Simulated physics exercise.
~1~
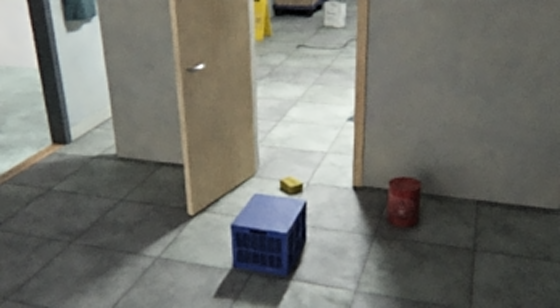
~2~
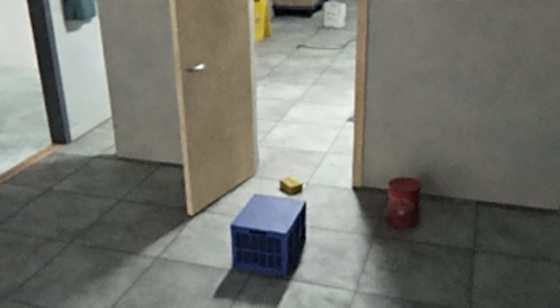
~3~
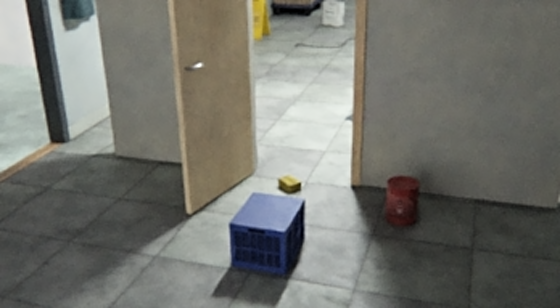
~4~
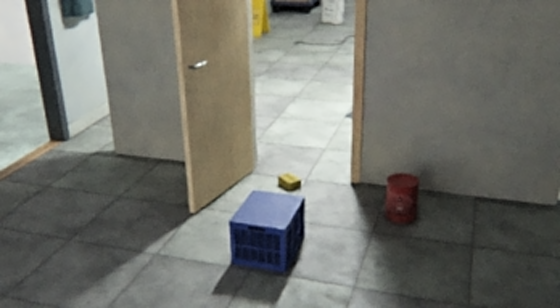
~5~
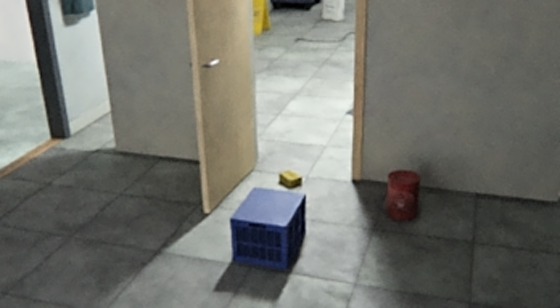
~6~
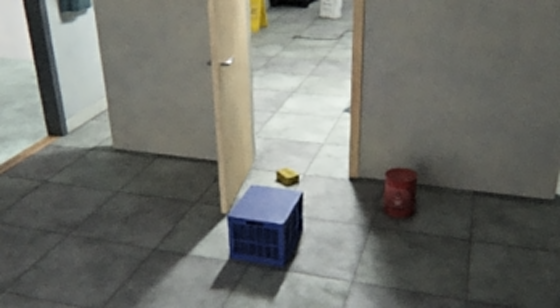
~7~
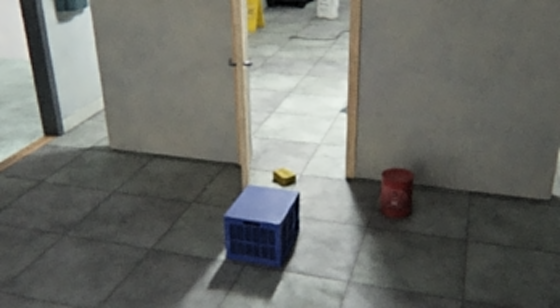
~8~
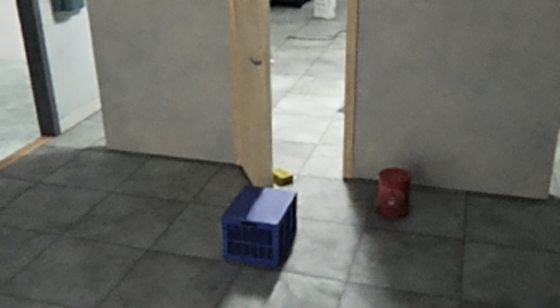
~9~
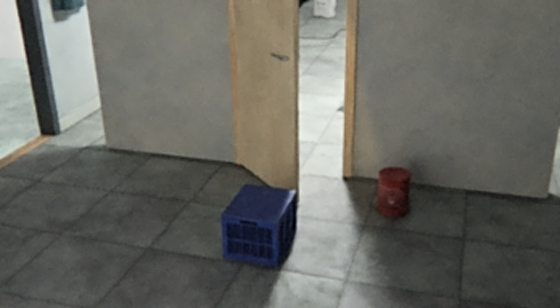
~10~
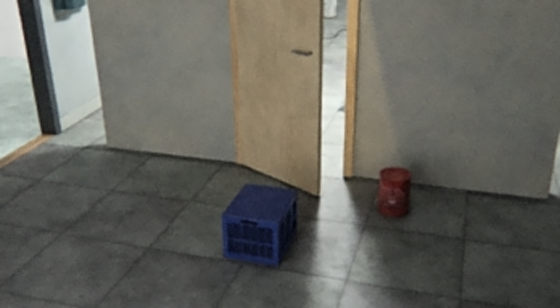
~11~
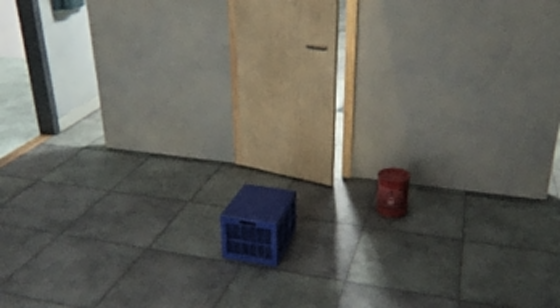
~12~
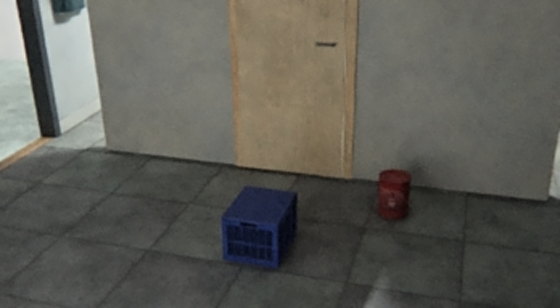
A grey-tiled room with plain grey walls is seen from slightly above by a gently swaying camera, looking towards an open doorway. A pale wooden door, hinged on the left, stands open into the room, with a blue crate on the floor in front, a small yellow box near the threshold and a red pail to the right. The door swings rightward, slowly at first, passing behind the crate. It then covers the yellow box from view as the strip of light narrows. Finally the door closes fully, with the crate and pail still in their places.
